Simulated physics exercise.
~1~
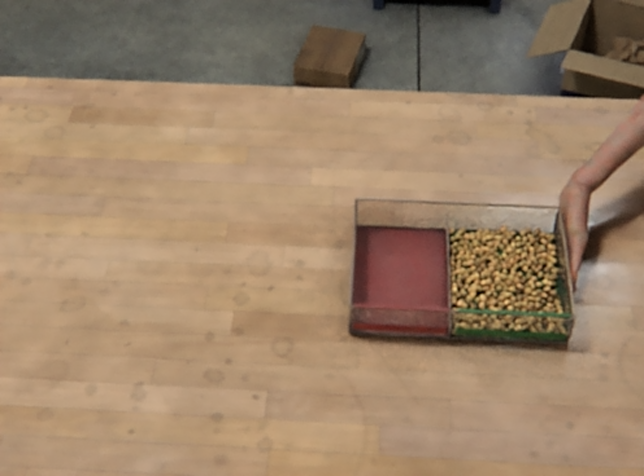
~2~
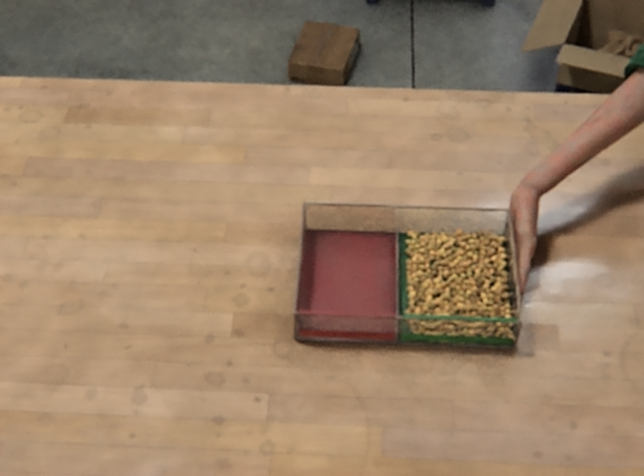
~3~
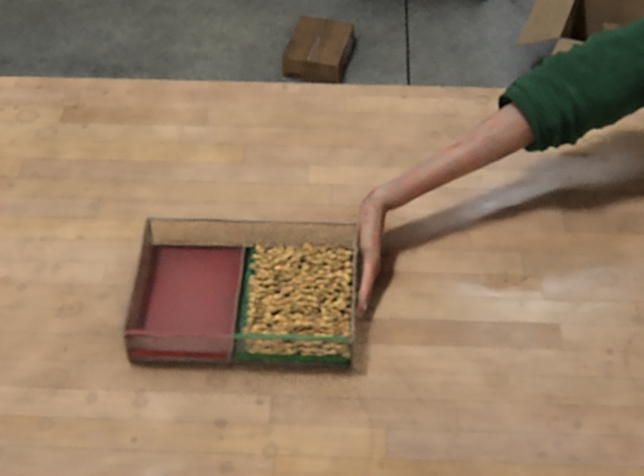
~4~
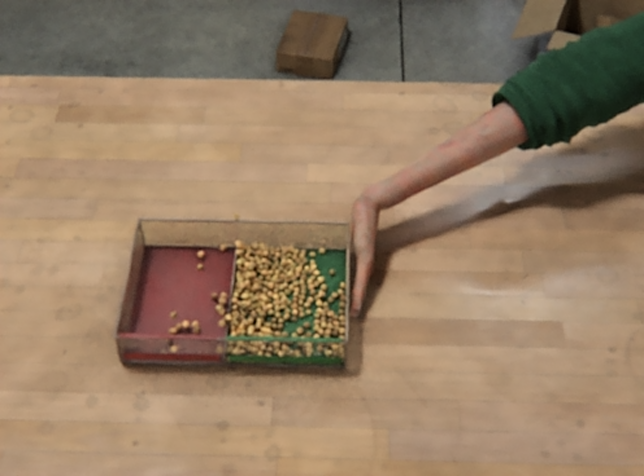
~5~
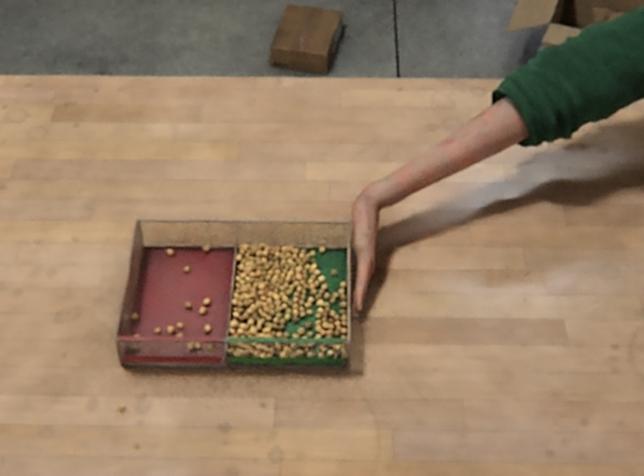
Hand sliding a divided tray of chickpeas left across a wooden table and stopping, a few spilling from green into red compartment.
